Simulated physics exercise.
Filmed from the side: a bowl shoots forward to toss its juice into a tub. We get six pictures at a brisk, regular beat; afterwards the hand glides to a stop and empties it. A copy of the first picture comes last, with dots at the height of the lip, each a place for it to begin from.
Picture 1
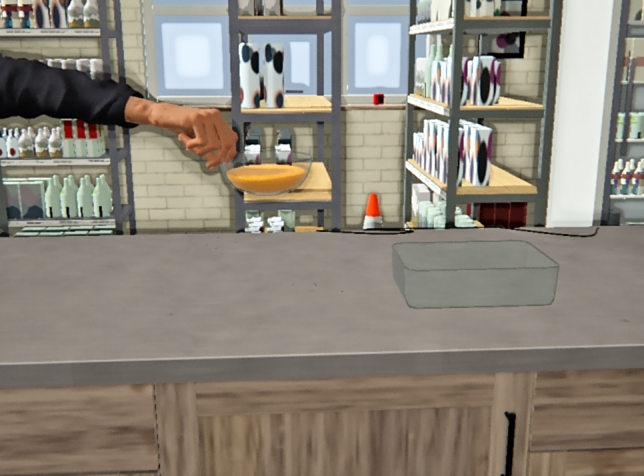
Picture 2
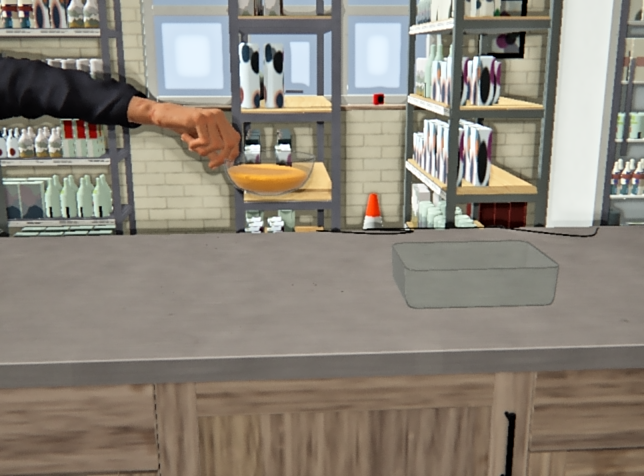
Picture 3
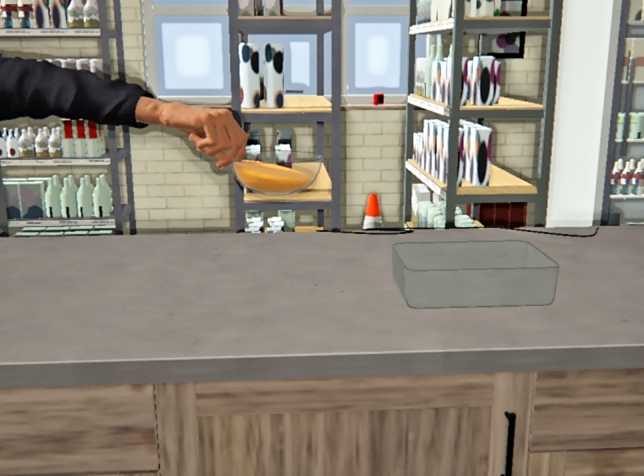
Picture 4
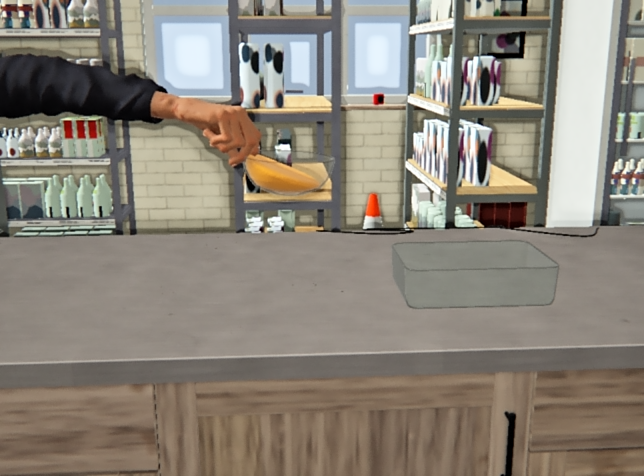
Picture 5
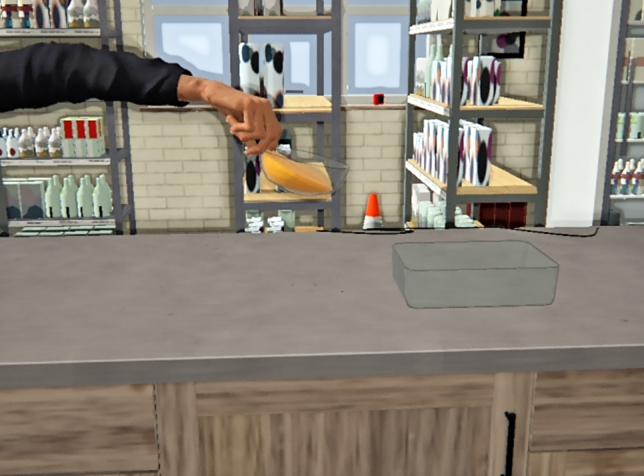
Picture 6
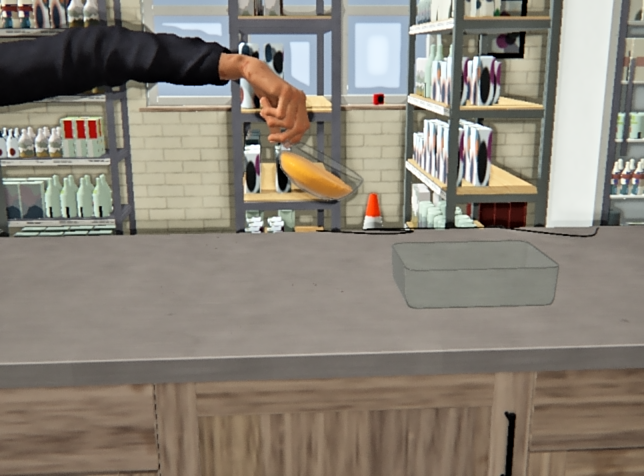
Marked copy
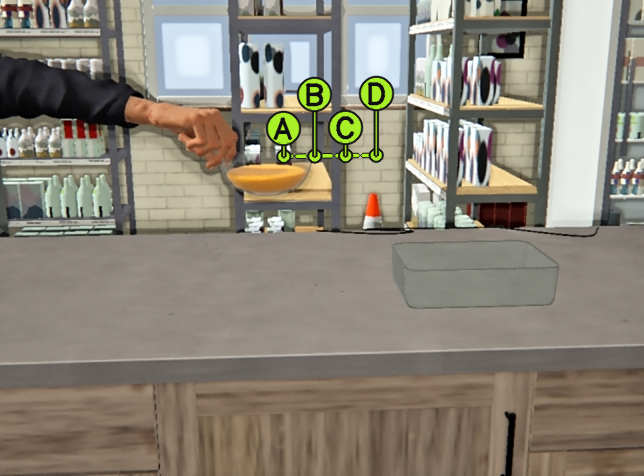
A hand holding a clear bowl of orange juice moves to the right above a grey counter, slowly at first, then faster, tilting the bowl's right side downward as it nears a see-through tub, the juice still inside.
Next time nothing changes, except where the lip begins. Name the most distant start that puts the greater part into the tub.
That is spot A.
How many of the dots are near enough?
All of them.
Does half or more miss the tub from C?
No, not at all.
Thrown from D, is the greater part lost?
No.
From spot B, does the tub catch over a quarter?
Yes, clearly.
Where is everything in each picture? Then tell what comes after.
Upright, lip at (310, 156); tub from (406, 308) to (553, 304); nothing has left yet.
Upright, lip at (313, 156); nothing has left yet.
Upright, lip at (320, 155); nothing has left yet.
Tipped about 3°, lip at (333, 158); nothing has left yet.
Tipped about 13°, lip at (348, 165); nothing has left yet.
Tipped about 29°, lip at (362, 178); nothing has left yet.
On the marked copy, A at (283, 156); B at (314, 156); C at (345, 155); D at (376, 155).
With A, about 65 % lands in the tub, 22 % falls short and 13 % goes beside or beyond.
With B, about 77 % lands in the tub, 6 % falls short and 18 % goes beside or beyond.
With C, about 71 % lands in the tub, 4 % falls short and 24 % goes beside or beyond.
With D, about 83 % lands in the tub, 9 % falls short and 8 % goes beside or beyond.
